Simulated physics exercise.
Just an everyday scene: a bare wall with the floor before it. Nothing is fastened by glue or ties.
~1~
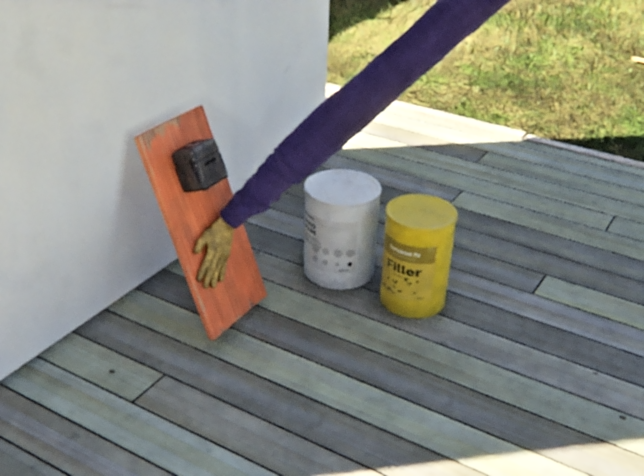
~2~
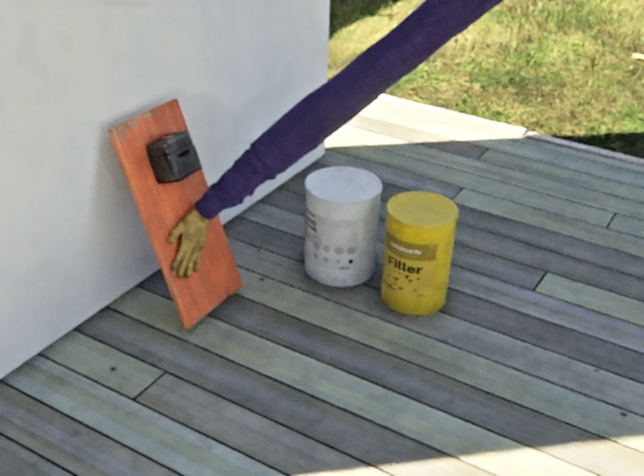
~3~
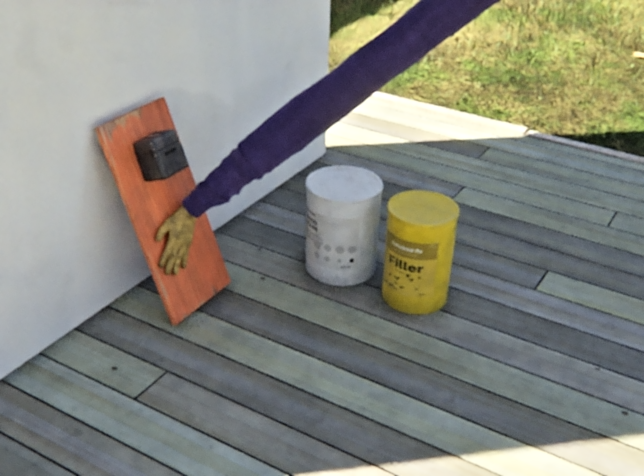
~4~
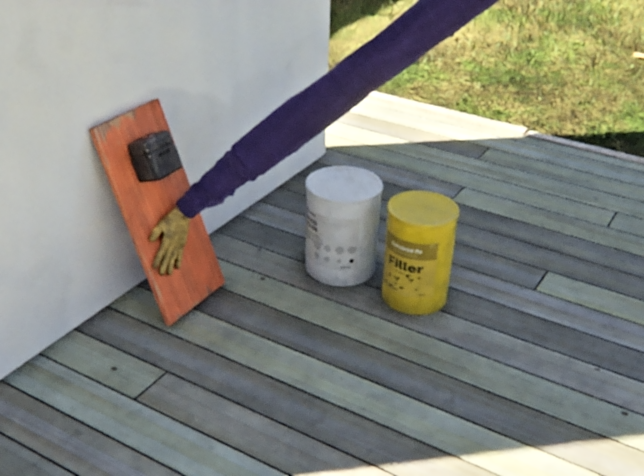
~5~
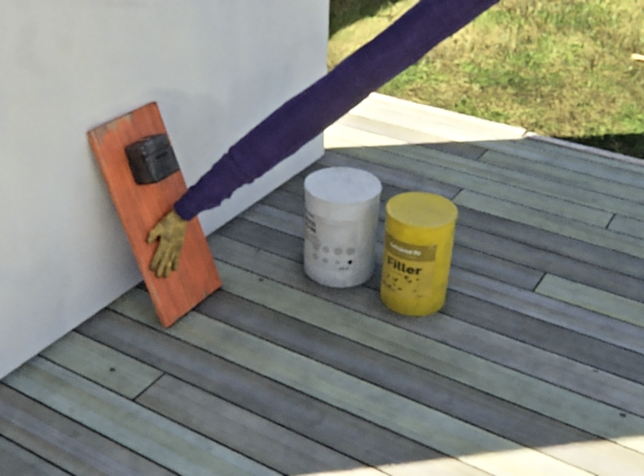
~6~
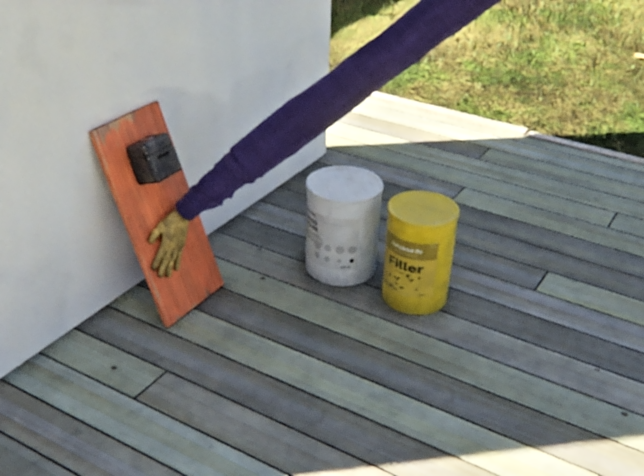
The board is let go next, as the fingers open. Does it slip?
Keeps its footing.
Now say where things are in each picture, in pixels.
In the first picture, not yet at the wall; orange board (206, 223); white pail (341, 229).
In the second picture, not yet at the wall; orange board (181, 214); white pail (342, 226).
In the third picture, not yet at the wall; orange board (168, 211); white pail (342, 226).
In the fourth picture, not yet at the wall; orange board (163, 212); white pail (342, 226).
In the fifth picture, propped up under the hand; orange board (160, 214); white pail (341, 227).
In the sixth picture, propped up under the hand; orange board (161, 214); white pail (343, 226).
Then, 0.80 s on from there, no change.
Then, 1.90 s on from there, orange board resting near (161, 214).
In the end, all 3 unmoved. At the end, from the last picture's camera, orange board near (161, 214). The board remains leaning.
